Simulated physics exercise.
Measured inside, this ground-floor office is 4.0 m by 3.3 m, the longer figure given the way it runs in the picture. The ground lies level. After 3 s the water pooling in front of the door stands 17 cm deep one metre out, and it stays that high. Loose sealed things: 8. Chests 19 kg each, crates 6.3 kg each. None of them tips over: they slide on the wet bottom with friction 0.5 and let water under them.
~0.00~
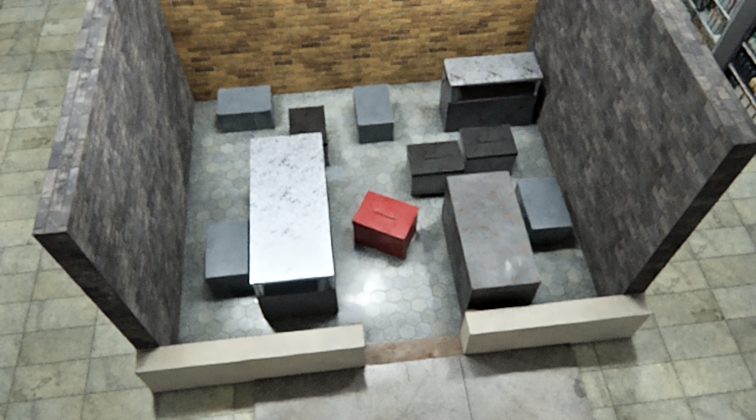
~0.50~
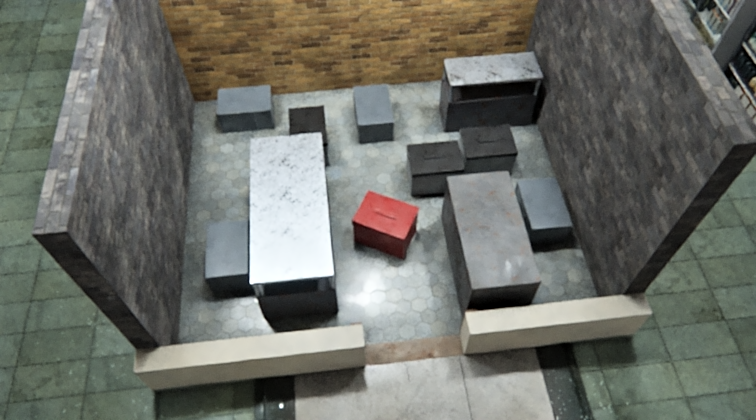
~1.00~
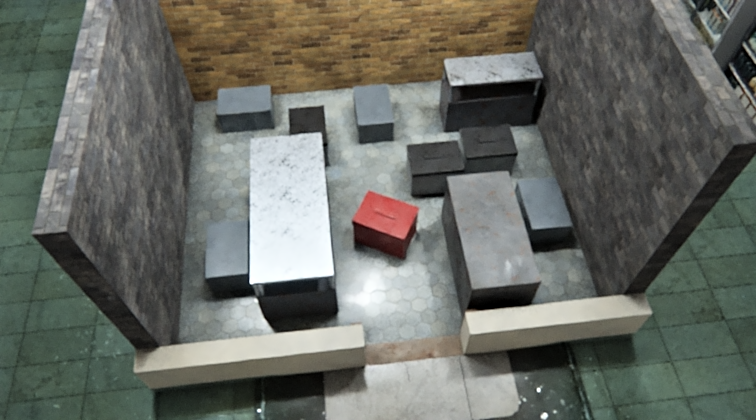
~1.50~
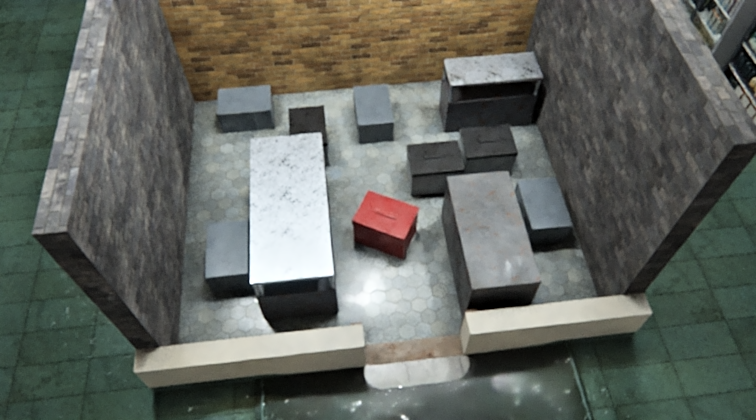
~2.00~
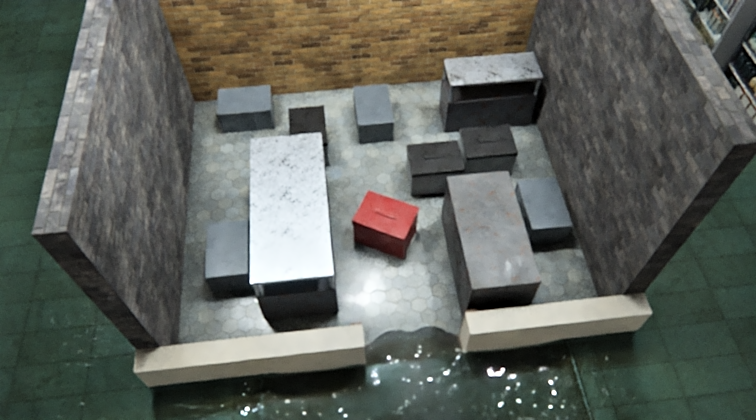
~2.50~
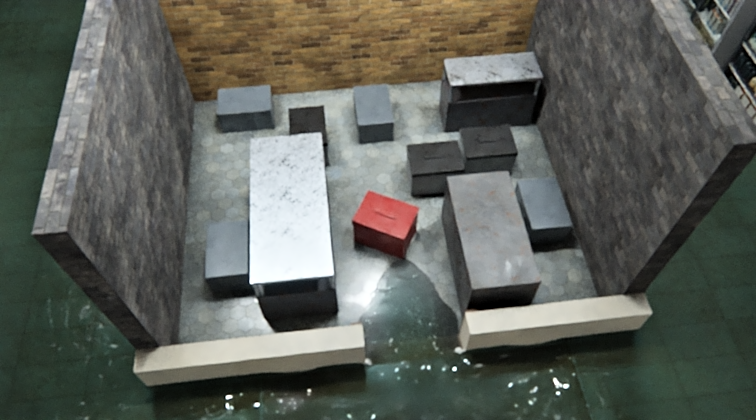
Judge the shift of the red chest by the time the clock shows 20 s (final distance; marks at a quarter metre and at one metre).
It will go beyond a metre.
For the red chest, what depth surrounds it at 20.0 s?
Roughly 17 cm at that moment.
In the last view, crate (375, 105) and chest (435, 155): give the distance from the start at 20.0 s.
Respectively 150 and 200 centimetres.
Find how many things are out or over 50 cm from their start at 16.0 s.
I count 6 of them.
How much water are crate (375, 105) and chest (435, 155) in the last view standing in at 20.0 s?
Roughly 14 and 15 cm.
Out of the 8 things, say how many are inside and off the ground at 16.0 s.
Then: 8.
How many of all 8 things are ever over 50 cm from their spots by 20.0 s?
My count gives 7.
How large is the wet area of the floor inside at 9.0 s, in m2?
Somewhere about 10.0 m2, give or take.
After 4.0 s the red chest is near (384, 202), 0.1 m from its start, aground; 0 afloat.
After 9.0 s the red chest is near (401, 74), 1.9 m from its start, afloat; 5 afloat.
After 16.0 s the red chest is near (457, 64), 2.2 m from its start, afloat; 8 afloat.
After 20.0 s the red chest is near (457, 62), 2.2 m from its start, afloat; 8 afloat.
